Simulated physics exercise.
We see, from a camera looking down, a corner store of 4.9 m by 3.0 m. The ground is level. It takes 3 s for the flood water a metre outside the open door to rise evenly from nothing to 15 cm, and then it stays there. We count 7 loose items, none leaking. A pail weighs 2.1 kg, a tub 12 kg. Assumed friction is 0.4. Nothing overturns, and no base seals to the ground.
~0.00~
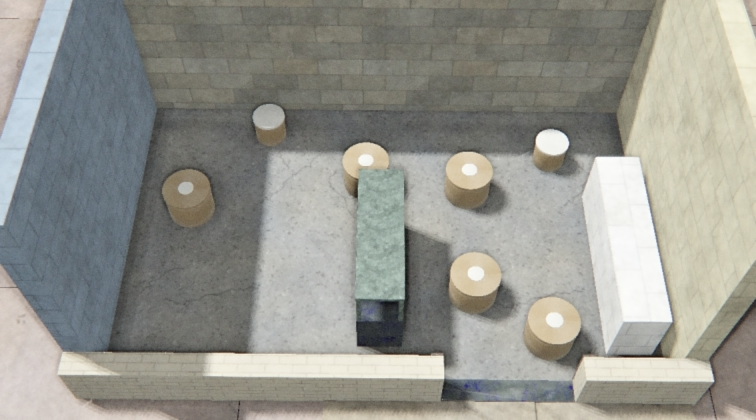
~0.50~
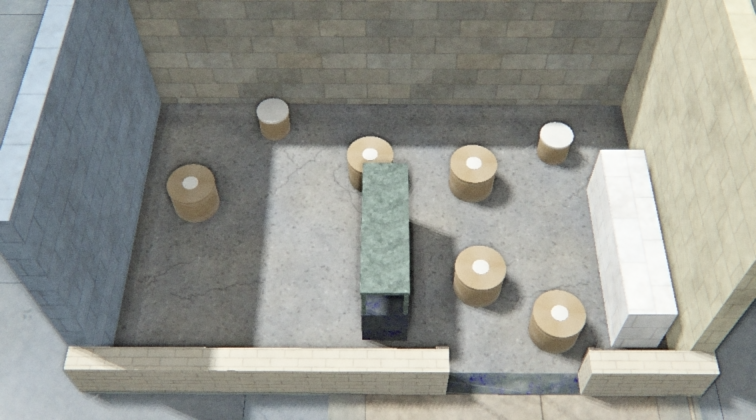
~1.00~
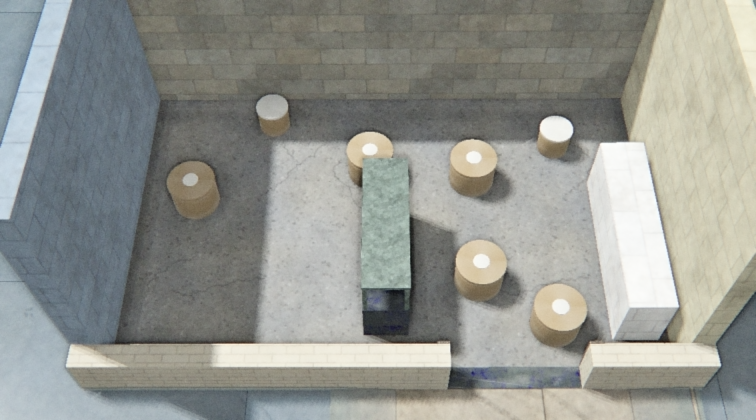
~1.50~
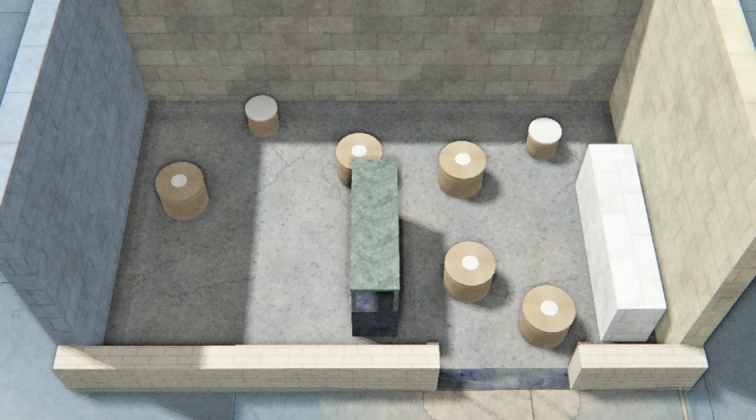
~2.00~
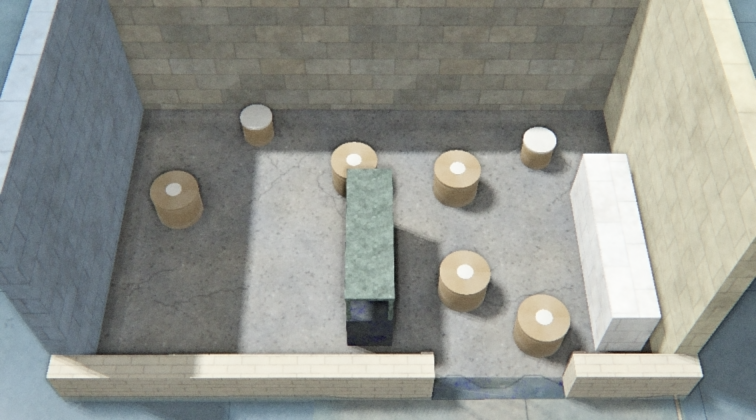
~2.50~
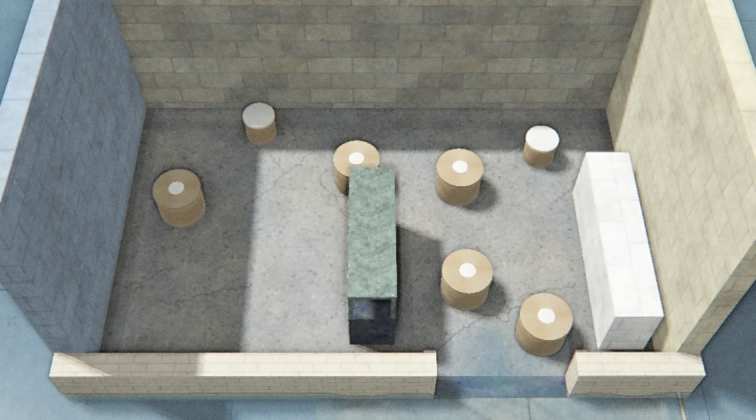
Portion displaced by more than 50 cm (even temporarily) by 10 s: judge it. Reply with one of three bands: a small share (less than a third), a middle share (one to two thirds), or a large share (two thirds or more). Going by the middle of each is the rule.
A large share, two thirds or more.
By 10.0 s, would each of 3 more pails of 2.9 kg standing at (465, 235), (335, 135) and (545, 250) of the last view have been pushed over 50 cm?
So, in the order asked, it's too far, too far and too far.
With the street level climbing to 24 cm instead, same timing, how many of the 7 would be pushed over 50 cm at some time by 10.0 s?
You'd get 7 in that case.
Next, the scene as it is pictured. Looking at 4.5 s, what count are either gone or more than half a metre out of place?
Answer: 2.
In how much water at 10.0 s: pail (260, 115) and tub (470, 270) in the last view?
Close to 3 and 4 centimetres.
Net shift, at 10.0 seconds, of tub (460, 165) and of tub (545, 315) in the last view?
100 cm, 250 cm.
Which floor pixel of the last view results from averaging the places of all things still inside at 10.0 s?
Centred roughly on (369, 162).
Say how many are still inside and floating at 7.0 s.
Of them, 2.
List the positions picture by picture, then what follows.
A pail at (552, 142) rests on the ground; a pail at (269, 116) rests on the ground; 0.0 m2 under water; 0 of 7 have shifted, in the first frame.
A pail at (557, 135), on the bottom; a pail at (273, 110) rests on the ground; 0.0 m2 under water; 0 of 7 have shifted, in the second frame.
A pail at (557, 129), on the bottom; a pail at (272, 106) rests on the ground; 0.0 m2 under water; 0 of 7 have shifted, in the third frame.
A pail at (545, 130), on the bottom; a pail at (261, 107) rests on the ground; 0.0 m2 under water; 0 of 7 have shifted, in the fourth frame.
A pail at (540, 140) rests on the ground; a pail at (256, 116), on the bottom; water covers 0.0 m2; 0 of 7 have shifted, in the fifth frame.
A pail at (543, 138) rests on the ground; a pail at (259, 115), on the bottom; water covers 0.4 m2; 0 of 7 have shifted, in the sixth frame.
After 3.5 s 0 of 7 are over 50 cm from their spots; 0 afloat.
After 4.5 s 2 of 7 are over 50 cm from their spots; 0 afloat.
After 7.0 s 3 of 7 are over 50 cm from their spots; 2 afloat.
After 10.0 s 4 of 7 are over 50 cm from their spots, and 5 have been at some point; 4 afloat.
